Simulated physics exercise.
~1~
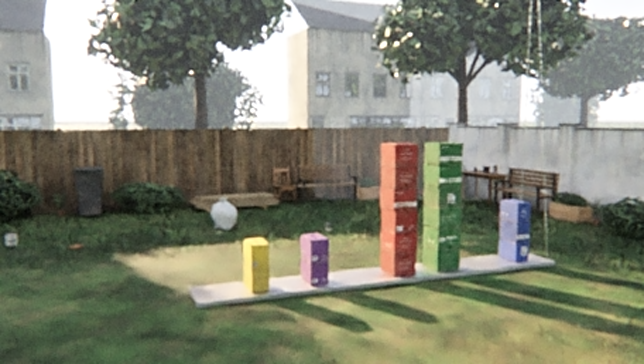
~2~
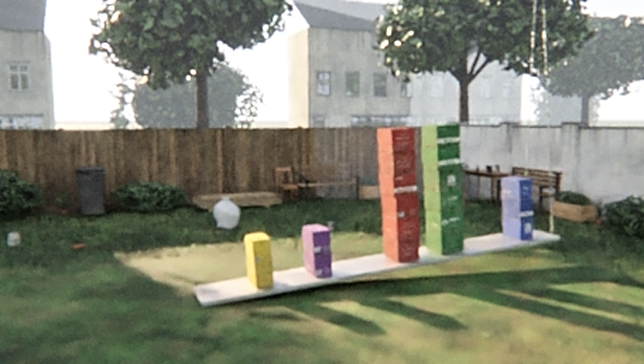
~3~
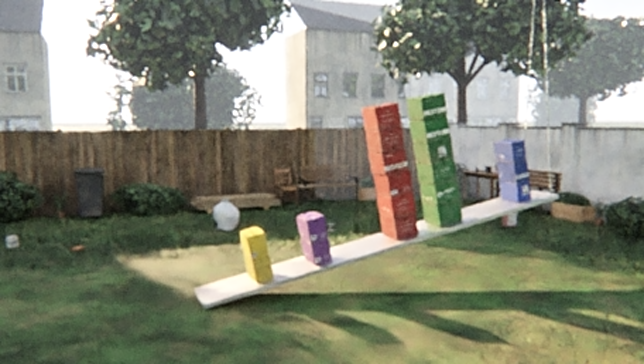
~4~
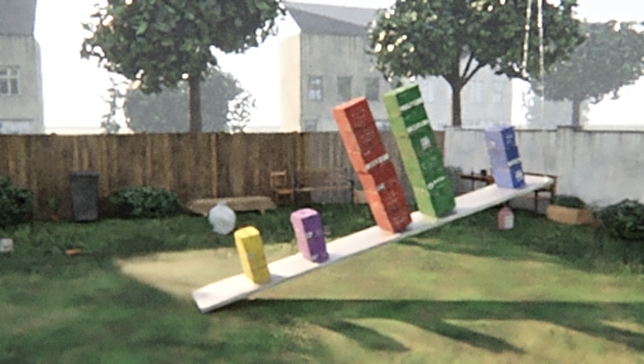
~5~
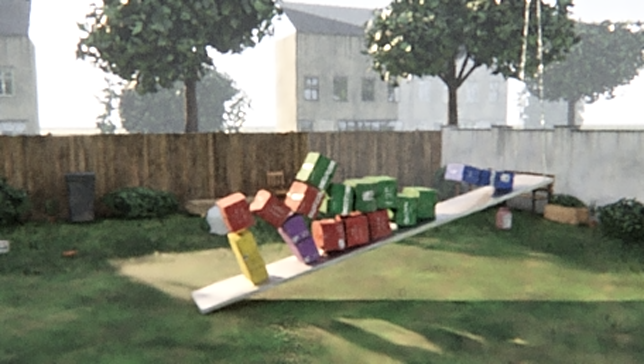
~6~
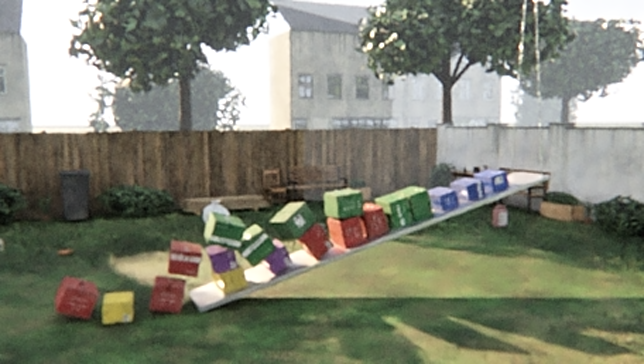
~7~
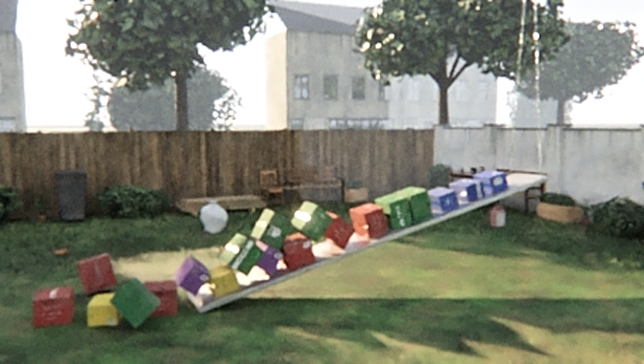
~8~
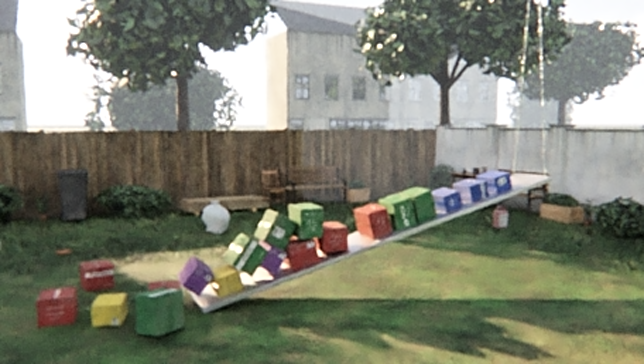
Long deck in a back yard rising at its right end, its five coloured carton stacks leaning, toppling left and ending tumbled downslope.
